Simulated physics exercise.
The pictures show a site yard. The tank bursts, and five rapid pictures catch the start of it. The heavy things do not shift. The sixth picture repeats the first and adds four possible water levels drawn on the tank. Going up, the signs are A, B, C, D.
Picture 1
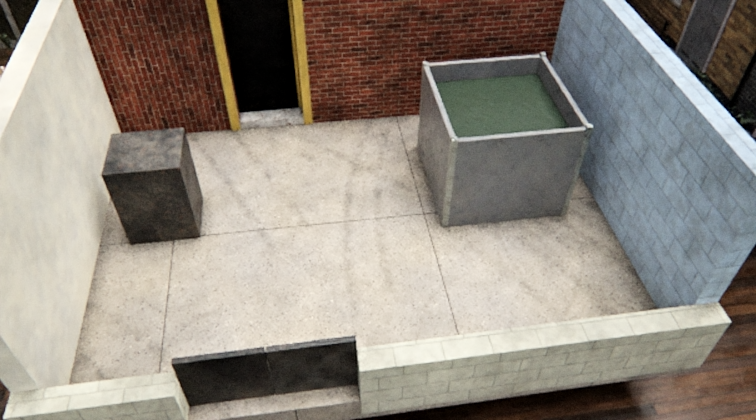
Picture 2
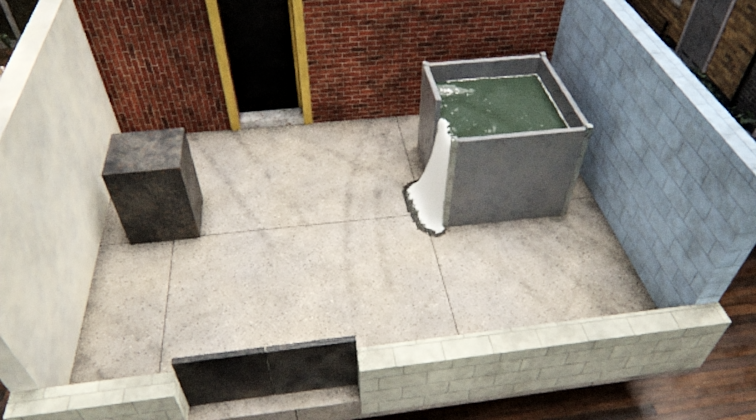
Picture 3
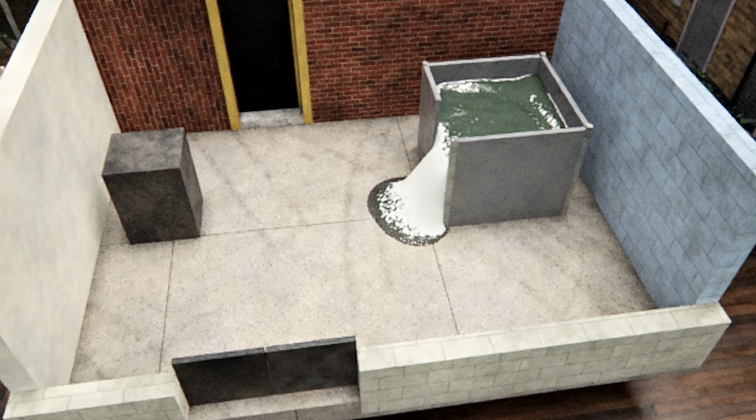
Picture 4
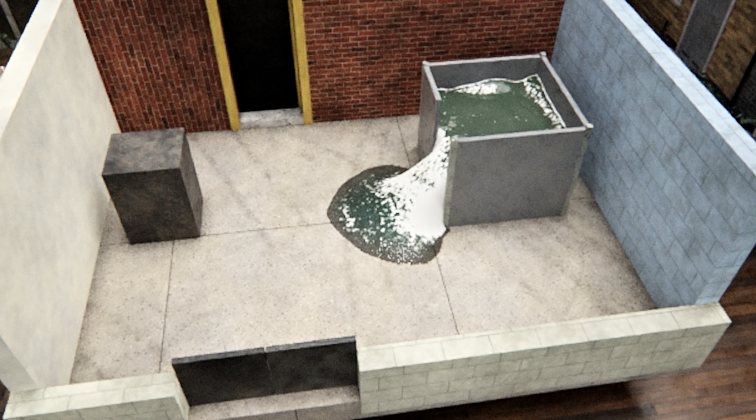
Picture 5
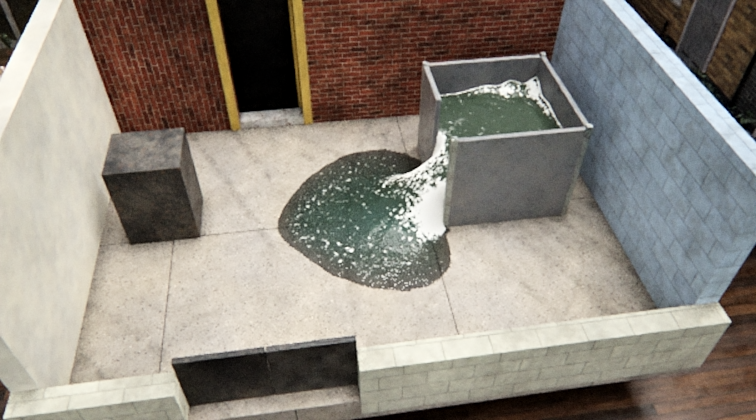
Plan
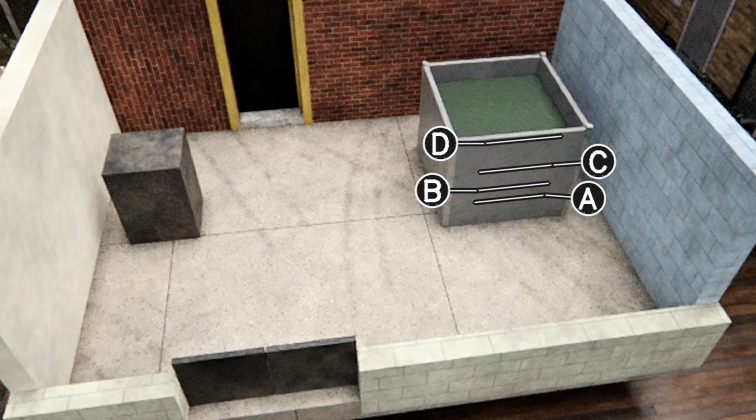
Green water in a grey tank pours out its left side and spreads across the yard.
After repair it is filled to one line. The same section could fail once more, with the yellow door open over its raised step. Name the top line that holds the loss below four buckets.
Go for C.
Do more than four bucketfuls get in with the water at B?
No.
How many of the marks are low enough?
Three.
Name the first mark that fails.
Mark D.
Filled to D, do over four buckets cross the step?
Yes, that goes wrong.
On the marked copy, A at (510, 198); B at (512, 186); C at (516, 168); D at (522, 139); from the bottom up A, B, C, D.
With A, nothing gets over.
With B, nothing gets over.
With C, a bucket or two gets in.
With D, about 10 bucketfuls get in.
